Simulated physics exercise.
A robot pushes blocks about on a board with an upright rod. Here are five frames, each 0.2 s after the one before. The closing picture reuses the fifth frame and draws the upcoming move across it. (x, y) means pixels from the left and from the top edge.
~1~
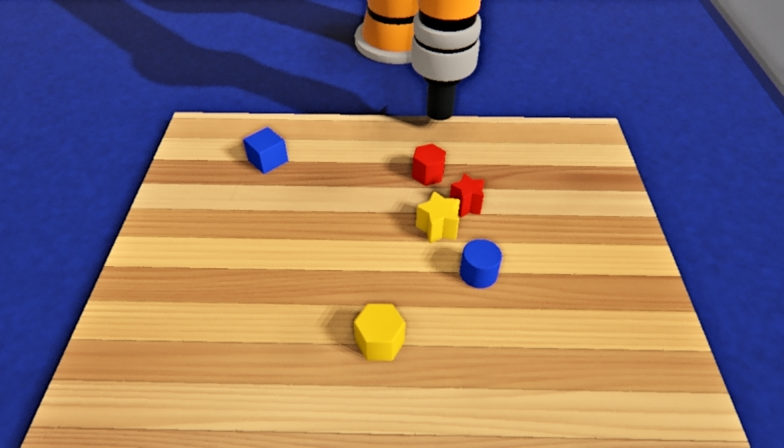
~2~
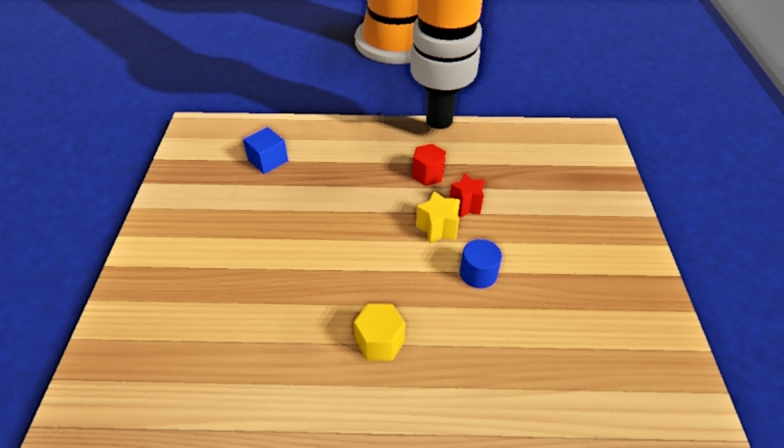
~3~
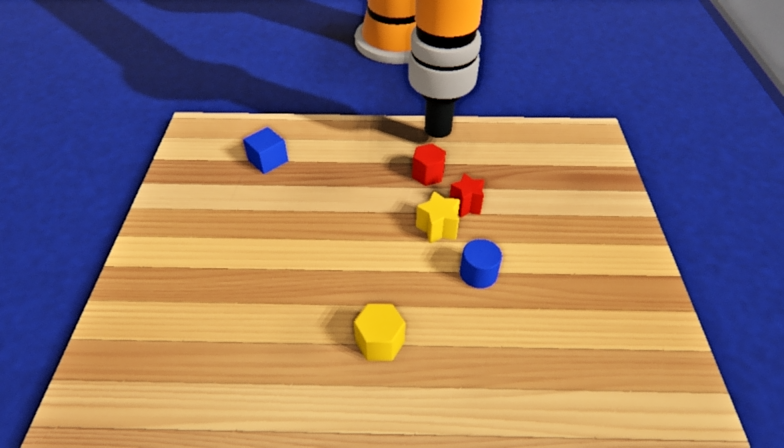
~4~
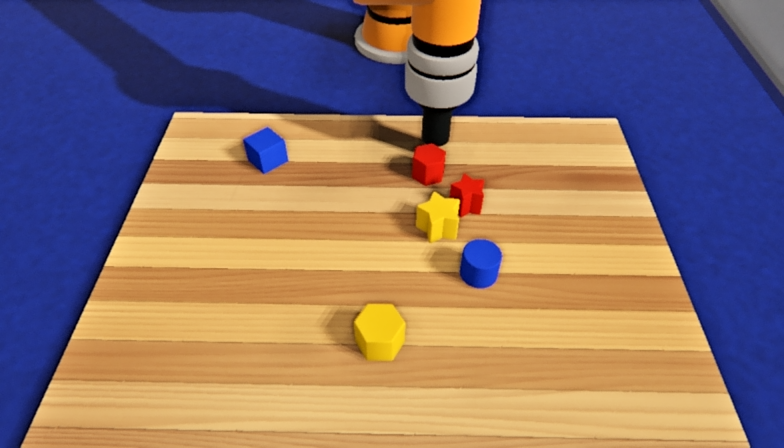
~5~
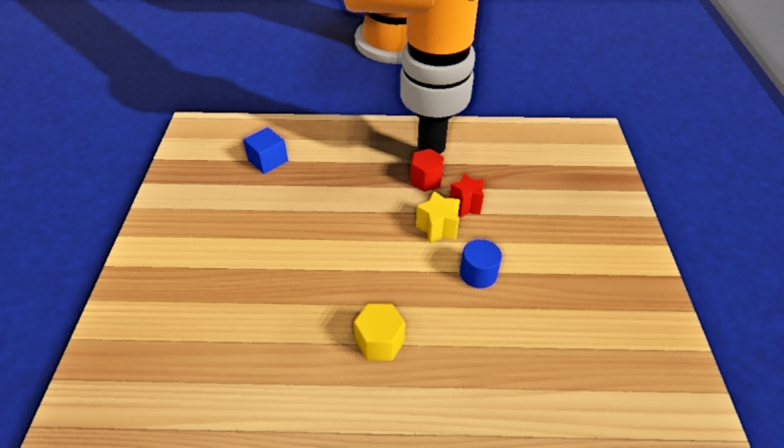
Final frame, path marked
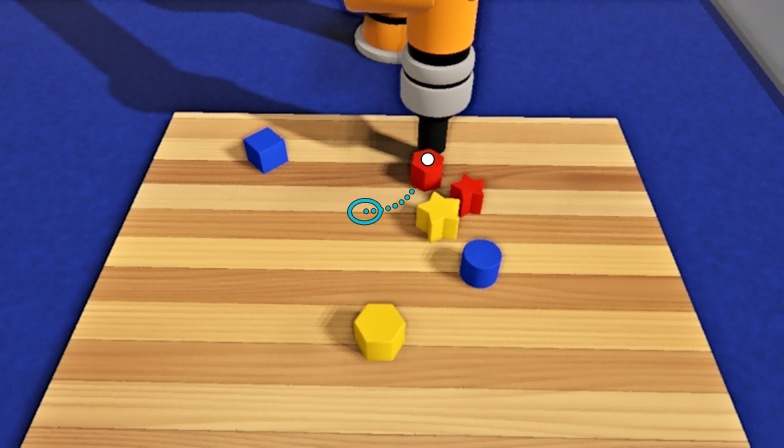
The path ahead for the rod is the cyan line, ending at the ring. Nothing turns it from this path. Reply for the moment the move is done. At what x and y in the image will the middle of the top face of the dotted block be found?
I'd guess (412, 206).
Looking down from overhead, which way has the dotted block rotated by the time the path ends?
Anticlockwise.
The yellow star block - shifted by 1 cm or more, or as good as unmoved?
My prediction: It moves.
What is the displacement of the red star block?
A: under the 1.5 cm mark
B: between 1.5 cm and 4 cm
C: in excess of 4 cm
A: Under the 1.5 cm mark.
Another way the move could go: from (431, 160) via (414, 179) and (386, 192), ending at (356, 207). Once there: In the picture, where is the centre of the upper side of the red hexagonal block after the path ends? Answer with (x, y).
The middle of its upper face should be somewhere near (413, 185).
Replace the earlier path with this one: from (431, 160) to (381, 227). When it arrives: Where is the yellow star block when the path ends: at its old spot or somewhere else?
Once the path ends, it is somewhere new.
The line goes from (431, 160) by way of (418, 182) and (400, 203) to (365, 211); the dot is on the red hexagonal block.
What follows on the original path. One third of the way, rod at (418, 170); red hexagonal block at (421, 184), turned 25° anticlockwise.
Two thirds of the way, rod at (400, 191); red hexagonal block at (414, 204), turned 75° anticlockwise; yellow star block at (445, 215), turned 15° anticlockwise.
At the end, rod at (364, 199); red hexagonal block at (412, 206), turned 85° anticlockwise; yellow star block at (445, 215), turned 15° anticlockwise; red star block unmoved.
